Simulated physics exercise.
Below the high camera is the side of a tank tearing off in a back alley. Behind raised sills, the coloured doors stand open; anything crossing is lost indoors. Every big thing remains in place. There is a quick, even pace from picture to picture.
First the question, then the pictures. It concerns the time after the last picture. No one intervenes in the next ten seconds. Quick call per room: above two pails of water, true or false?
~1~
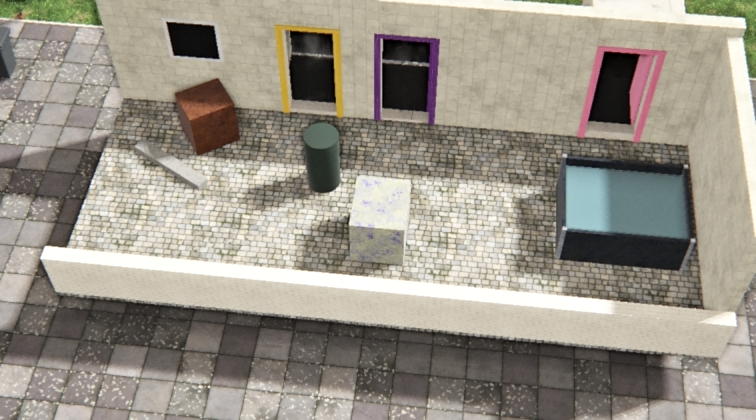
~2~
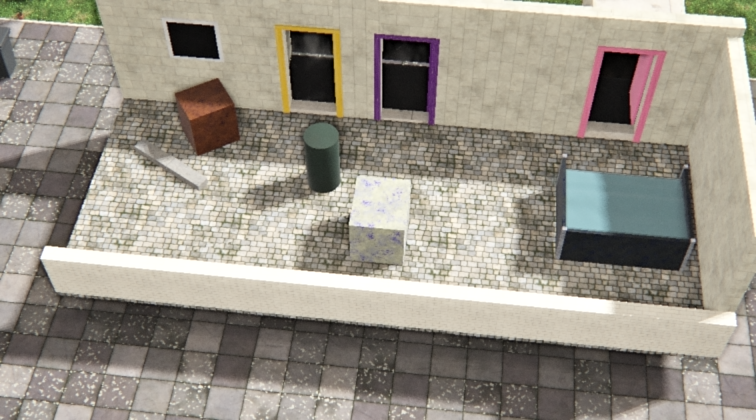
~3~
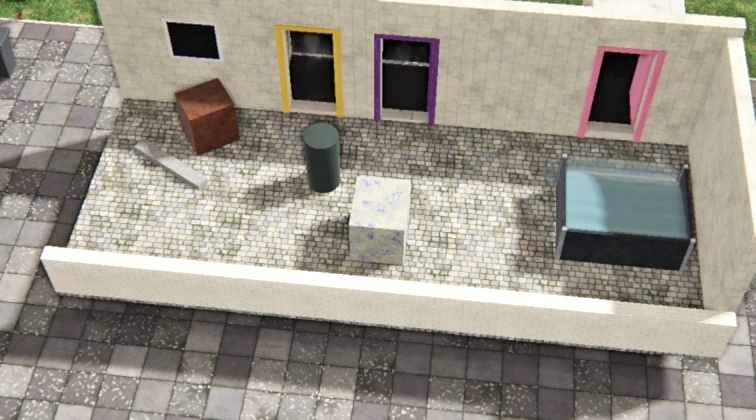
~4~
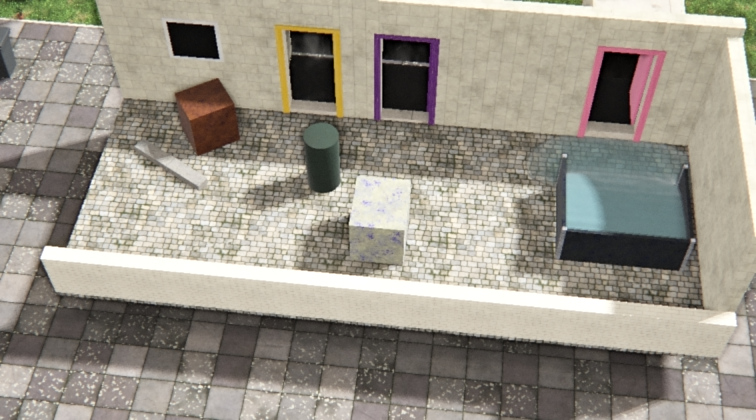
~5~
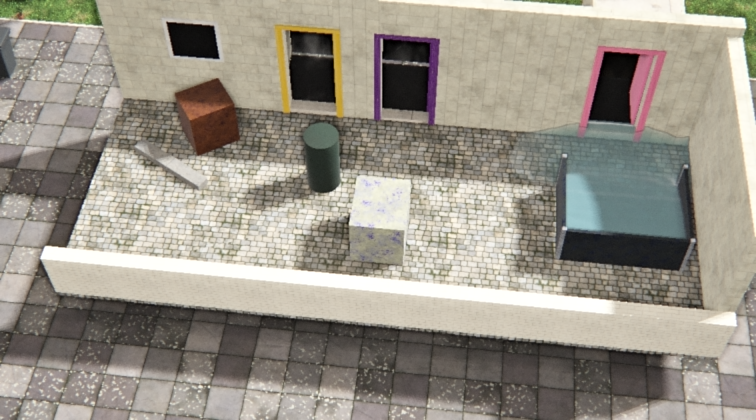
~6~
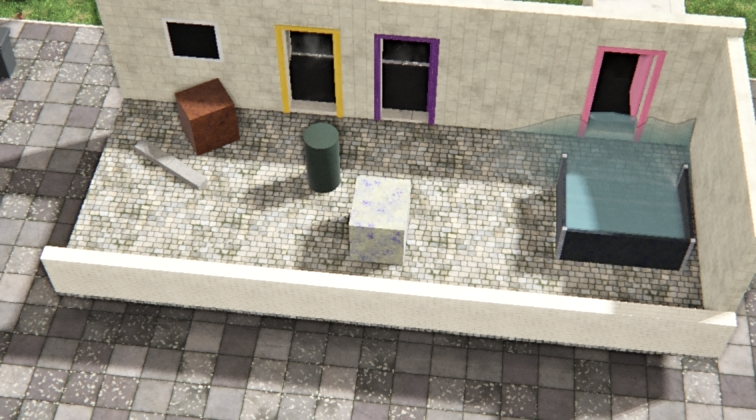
Purple door: False; pink door: True; yellow door: False.
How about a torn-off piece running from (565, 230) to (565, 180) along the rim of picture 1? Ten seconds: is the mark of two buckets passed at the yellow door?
I reckon yellow overshoots.
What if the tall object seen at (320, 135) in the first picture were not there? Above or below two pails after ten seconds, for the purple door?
Then: Purple lets less in.
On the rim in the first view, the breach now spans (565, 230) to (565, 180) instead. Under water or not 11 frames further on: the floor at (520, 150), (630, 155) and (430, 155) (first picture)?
As listed: Dry, free of water, covered.
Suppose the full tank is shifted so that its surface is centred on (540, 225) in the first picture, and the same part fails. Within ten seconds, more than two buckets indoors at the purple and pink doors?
The purple door tops the threshold and the pink door tops the threshold.
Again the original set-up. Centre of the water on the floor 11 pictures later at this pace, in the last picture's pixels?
I'd point to (590, 181).
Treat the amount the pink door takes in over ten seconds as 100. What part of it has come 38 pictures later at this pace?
I make it 100 per cent.
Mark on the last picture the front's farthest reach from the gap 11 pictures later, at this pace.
I'd go with roughly (321, 119).
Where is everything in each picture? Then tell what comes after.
The first frame shows the open tank at (626, 201) is whole and still.
In the second frame, the front is at a hidden place, out from the gap on the open tank's far side.
In the third frame, water pours out on the open tank's far side and has run to a hidden place.
In the fourth frame, water pours out on the open tank's far side and has run to (686, 158).
In the fifth frame, the front is at (532, 132), out from the gap on the open tank's far side.
In the sixth frame, water pours out on the open tank's far side and has run to (506, 130).
A moment on, water covers 15 % of the floor; the purple door not reached, the pink door far over two buckets in, the yellow door not reached.
Next, water covers 25 % of the floor; the purple door wet at the sill, nothing in, the pink door far over two buckets in, the yellow door not reached.
Then, water covers 50 % of the floor; the purple door wet at the sill, nothing in, the pink door far over two buckets in, the yellow door wet at the sill, nothing in.
Later, water covers 75 % of the floor; the purple door wet at the sill, nothing in, the pink door far over two buckets in, the yellow door wet at the sill, nothing in.
In the end, water covers 90 % of the floor; the purple door wet at the sill, nothing in, the pink door far over two buckets in, the yellow door wet at the sill, nothing in.
